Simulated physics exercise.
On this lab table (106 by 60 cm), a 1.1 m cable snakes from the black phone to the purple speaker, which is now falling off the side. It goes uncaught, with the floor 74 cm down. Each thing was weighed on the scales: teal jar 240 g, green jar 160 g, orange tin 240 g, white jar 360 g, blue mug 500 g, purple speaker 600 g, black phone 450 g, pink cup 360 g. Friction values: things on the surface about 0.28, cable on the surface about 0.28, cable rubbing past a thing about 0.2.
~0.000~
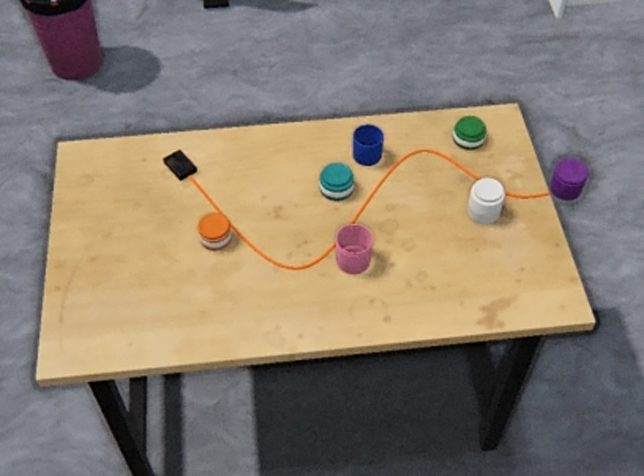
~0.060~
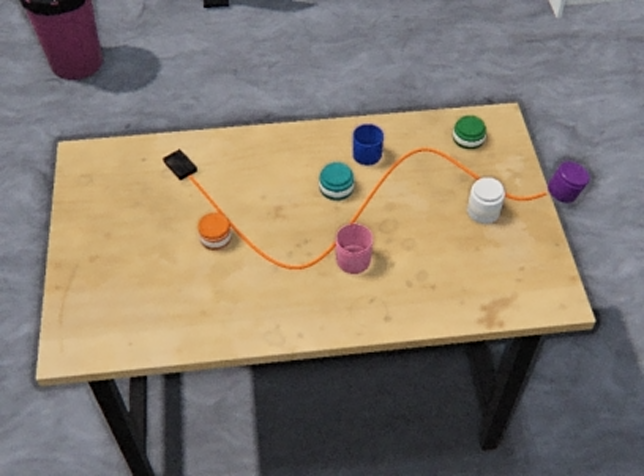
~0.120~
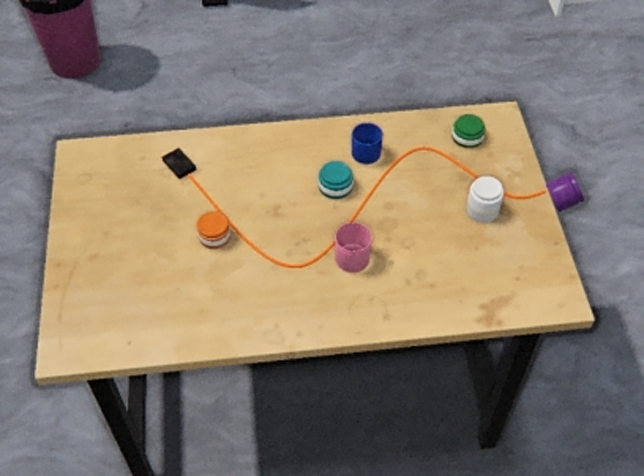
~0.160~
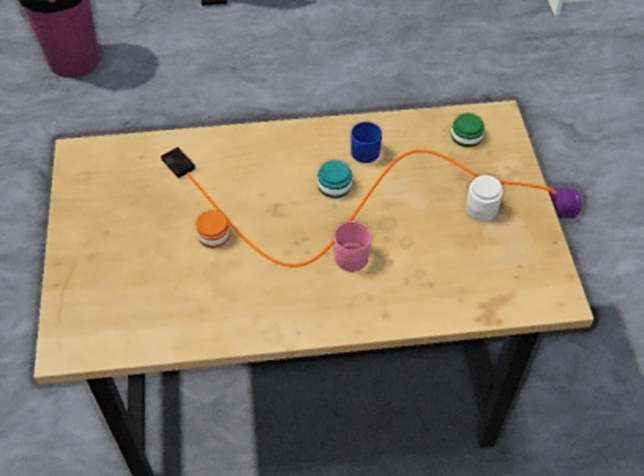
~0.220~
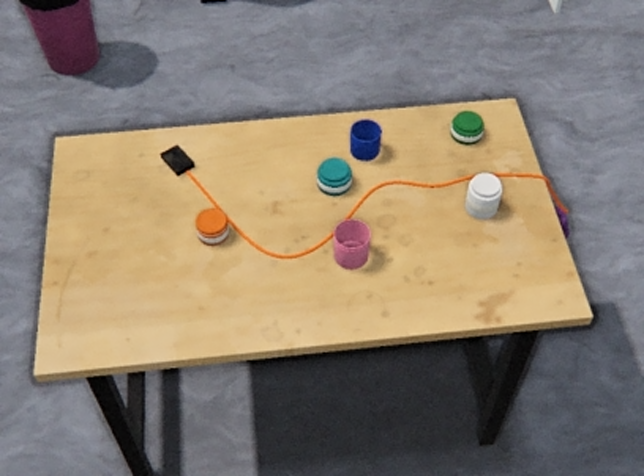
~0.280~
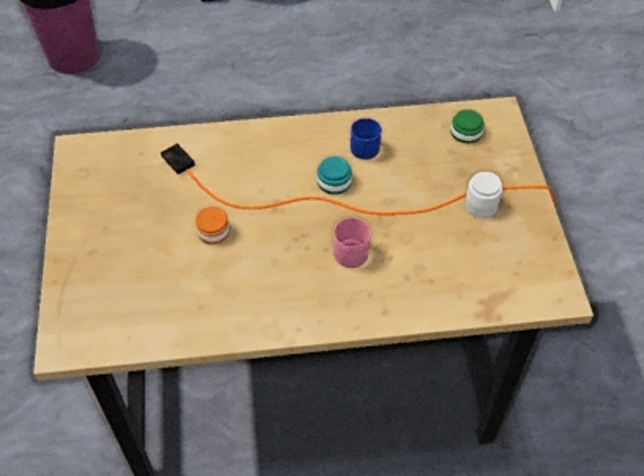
The clip opens on a wooden table holding colourful jars, cups and a small black device, with an orange cable curving to a purple object at the right edge. The purple object tips and drops over the side, out of view, while the cable slides rightward and its curves flatten.
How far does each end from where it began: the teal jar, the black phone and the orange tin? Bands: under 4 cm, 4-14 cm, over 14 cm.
In order: The teal jar shifts a middling way; the black phone travels a long way; the orange tin barely shifts.
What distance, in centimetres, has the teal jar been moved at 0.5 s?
Roughly 8 cm.
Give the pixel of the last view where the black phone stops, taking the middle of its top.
Top at rest: About (442, 193).
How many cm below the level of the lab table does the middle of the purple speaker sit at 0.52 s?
I'd put it at about 50 centimetres under.
At 0.5 s, the cable's tail end at (302, 175); black phone 24 cm off its start, teal jar 8 cm off its start, purple speaker over the edge.
At 0.7 s, the cable's tail end at (405, 192); black phone 46 cm off its start, teal jar 9 cm off its start, purple speaker over the edge.
At 1.0 s, the cable's tail end at (456, 196); black phone 57 cm off its start at (439, 192), teal jar 9 cm off its start at (336, 136), purple speaker over the edge.
At 1.2 s, the cable's tail end at (460, 196); black phone 58 cm off its start, teal jar 9 cm off its start, purple speaker over the edge.
At 2.4 s, the cable's tail end at (460, 196); black phone 58 cm off its start at (442, 193), teal jar 9 cm off its start at (336, 136), orange tin 0 cm off its start at (211, 219), purple speaker over the edge.
